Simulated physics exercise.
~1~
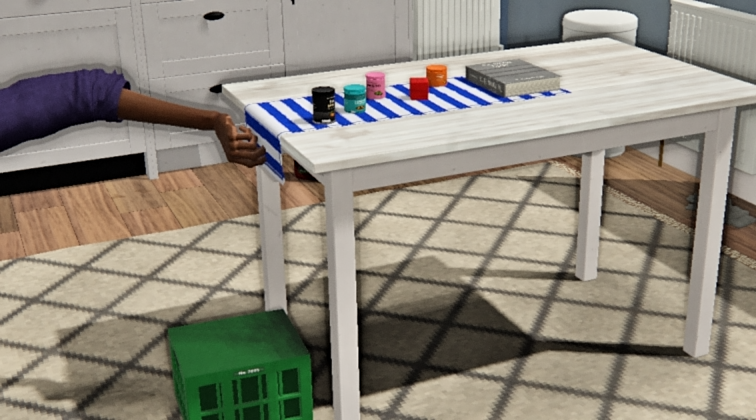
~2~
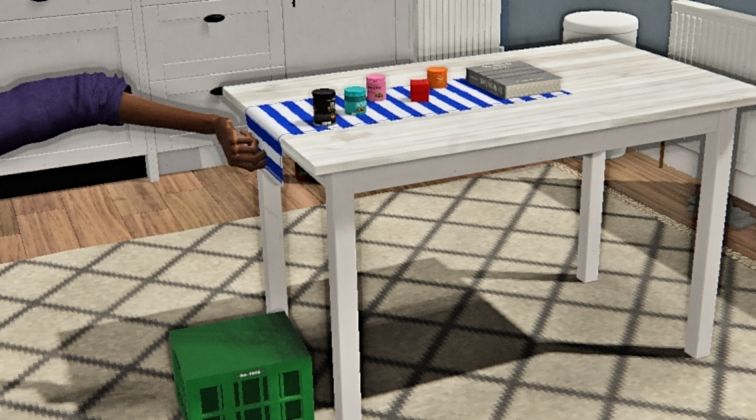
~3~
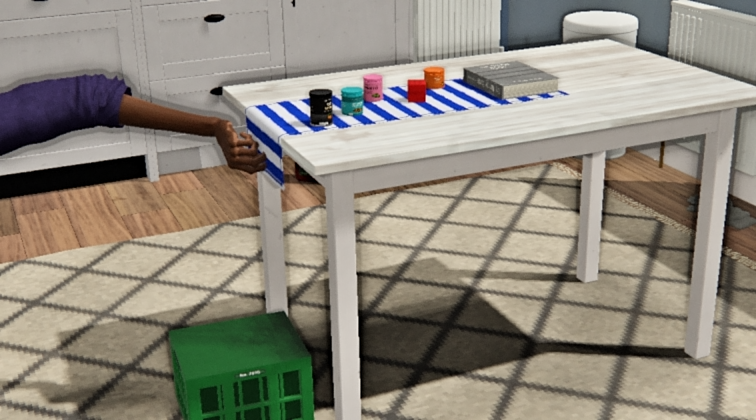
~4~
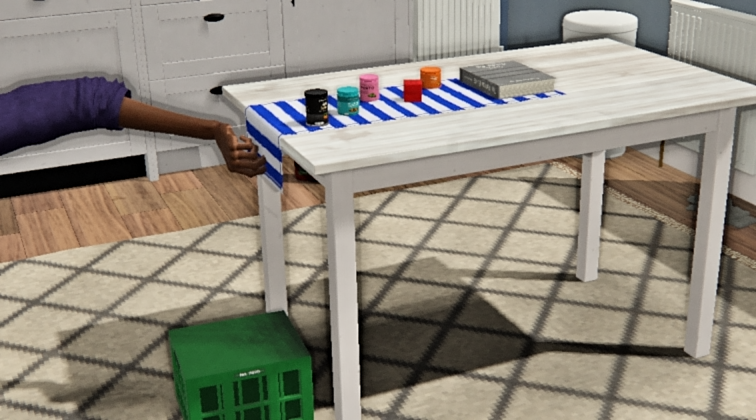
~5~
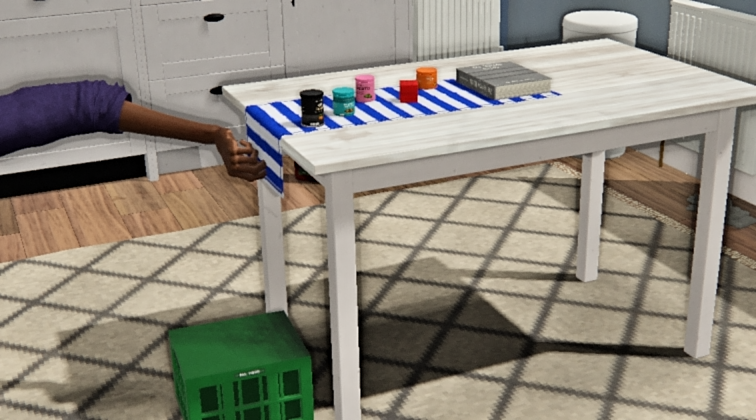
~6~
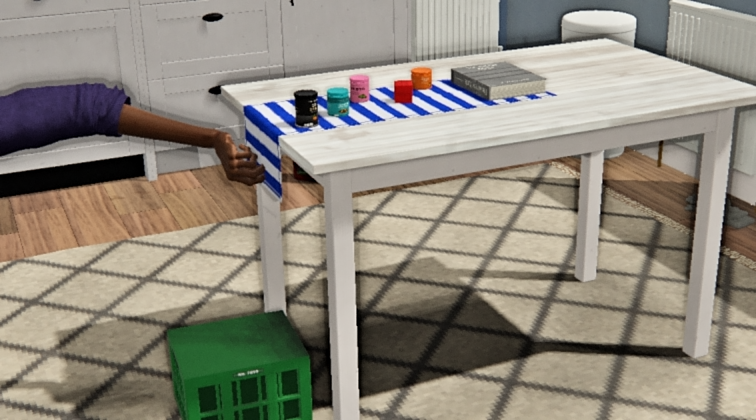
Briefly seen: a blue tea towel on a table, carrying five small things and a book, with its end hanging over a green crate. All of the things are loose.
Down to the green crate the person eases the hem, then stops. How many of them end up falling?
Four.
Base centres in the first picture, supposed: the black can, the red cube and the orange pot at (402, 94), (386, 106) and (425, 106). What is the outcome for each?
Here's what happens: The black can leaves its perch, the red cube leaves its perch, the orange pot leaves its perch.
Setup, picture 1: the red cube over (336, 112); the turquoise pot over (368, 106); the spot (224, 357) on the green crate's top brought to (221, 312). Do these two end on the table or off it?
In the end the red cube gets dislodged; meanwhile the turquoise pot gets dislodged.
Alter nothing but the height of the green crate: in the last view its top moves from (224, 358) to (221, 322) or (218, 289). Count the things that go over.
3 and 2.
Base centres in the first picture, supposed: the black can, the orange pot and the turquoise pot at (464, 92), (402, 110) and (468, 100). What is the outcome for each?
Looking at each one, the black can remains in position, the orange pot drops away and the turquoise pot remains in position.
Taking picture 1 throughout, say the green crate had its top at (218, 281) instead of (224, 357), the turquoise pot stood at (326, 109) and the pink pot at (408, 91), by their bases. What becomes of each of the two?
Turquoise pot: Lost; pink pot: Safe.
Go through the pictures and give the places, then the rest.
The first picture shows hem (283, 185); black can (323, 89); turquoise pot (354, 87); pink pot (375, 74); red cube (419, 79); orange pot (437, 67); top of the crate (224, 357).
The second picture shows hem (284, 188); black can (323, 91).
The third picture shows hem (285, 191); turquoise pot (352, 89).
The fourth picture shows hem (283, 194); pink pot (369, 76); top of the crate (225, 359).
The fifth picture shows hem (284, 199); red cube (409, 82).
The sixth picture shows hem (282, 203); black can (306, 92); turquoise pot (338, 90); pink pot (359, 77); red cube (403, 82); orange pot (422, 70).
Soon after, hem near (266, 251); black can gone.
Then, hem near (267, 311); black can, turquoise pot and pink pot gone.
Further on, hem on the crate; black can, turquoise pot, pink pot and red cube gone.
At rest, hem on the crate; black can, turquoise pot, pink pot and red cube gone. The table loses four.
